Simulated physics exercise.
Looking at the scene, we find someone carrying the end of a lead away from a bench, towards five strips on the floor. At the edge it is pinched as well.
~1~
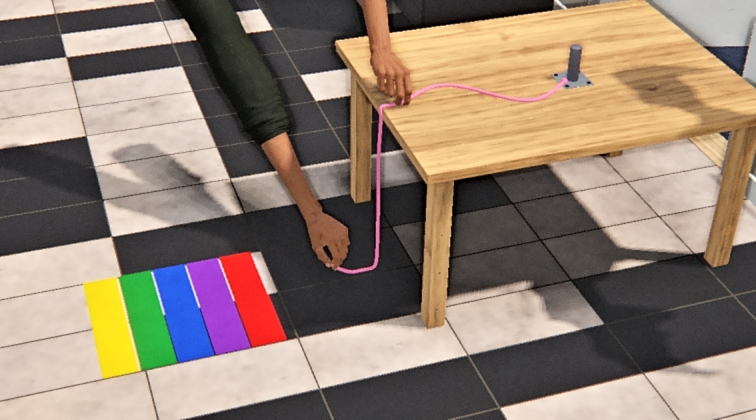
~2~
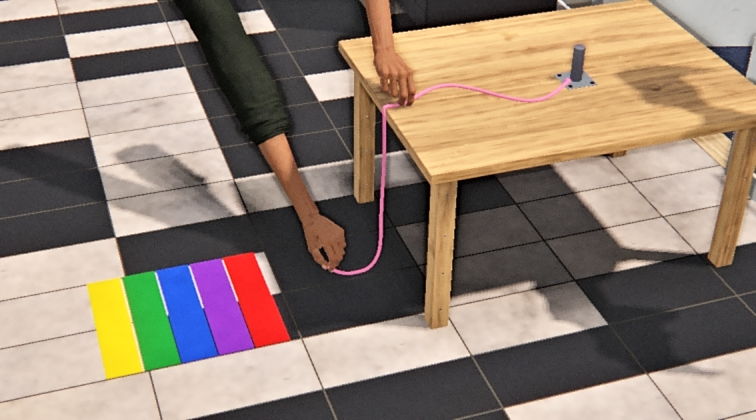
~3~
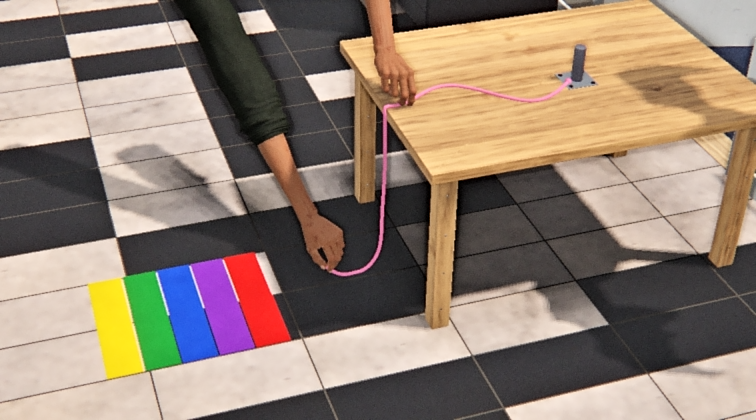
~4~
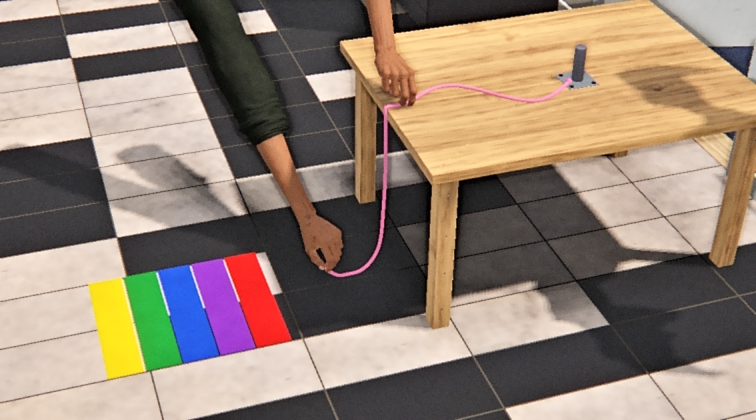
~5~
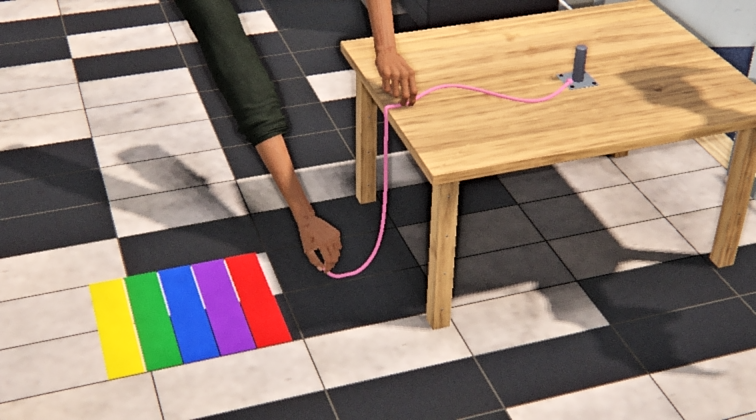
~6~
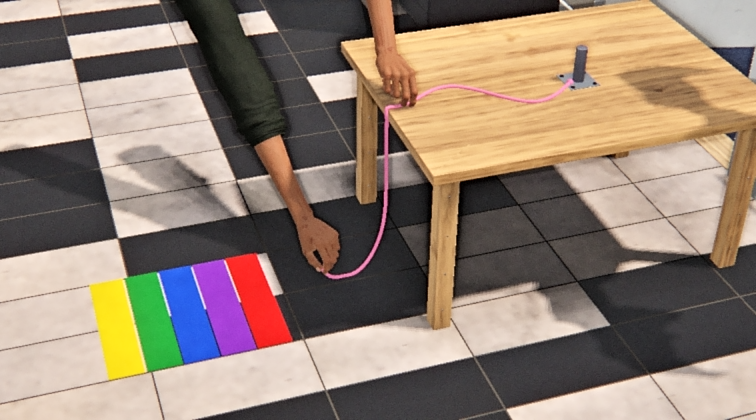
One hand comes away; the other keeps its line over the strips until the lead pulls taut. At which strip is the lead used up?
At the blue one.
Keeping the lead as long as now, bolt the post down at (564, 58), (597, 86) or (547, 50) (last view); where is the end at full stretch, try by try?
Try by try: (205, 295), (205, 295) and (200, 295).
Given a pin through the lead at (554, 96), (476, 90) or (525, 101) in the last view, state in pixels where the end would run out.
Result per try (px, approx.): (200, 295); (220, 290); (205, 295).
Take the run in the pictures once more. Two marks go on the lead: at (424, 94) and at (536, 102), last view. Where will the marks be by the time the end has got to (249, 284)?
First mark (401, 106), second mark (514, 87).
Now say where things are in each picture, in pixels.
In the first picture, end (332, 265); red (263, 326); purple (227, 334); blue (191, 341); green (155, 349); yellow (117, 356).
In the second picture, end (329, 267); lead through (552, 95) (489, 93) (422, 94) (385, 134) (382, 194) (379, 253).
In the third picture, end (327, 268).
In the fourth picture, end (326, 268); lead through (553, 95) (490, 93) (423, 94) (386, 134) (385, 194) (376, 253).
In the fifth picture, end (324, 269).
In the sixth picture, end (323, 270); lead through (554, 95) (491, 94) (424, 94) (386, 135) (386, 194) (372, 254).
Early on, end near (249, 284); over red.
Midway, end near (211, 292); over purple.
At the end of the slack, end near (186, 297); over blue. It halts on the blue strip.
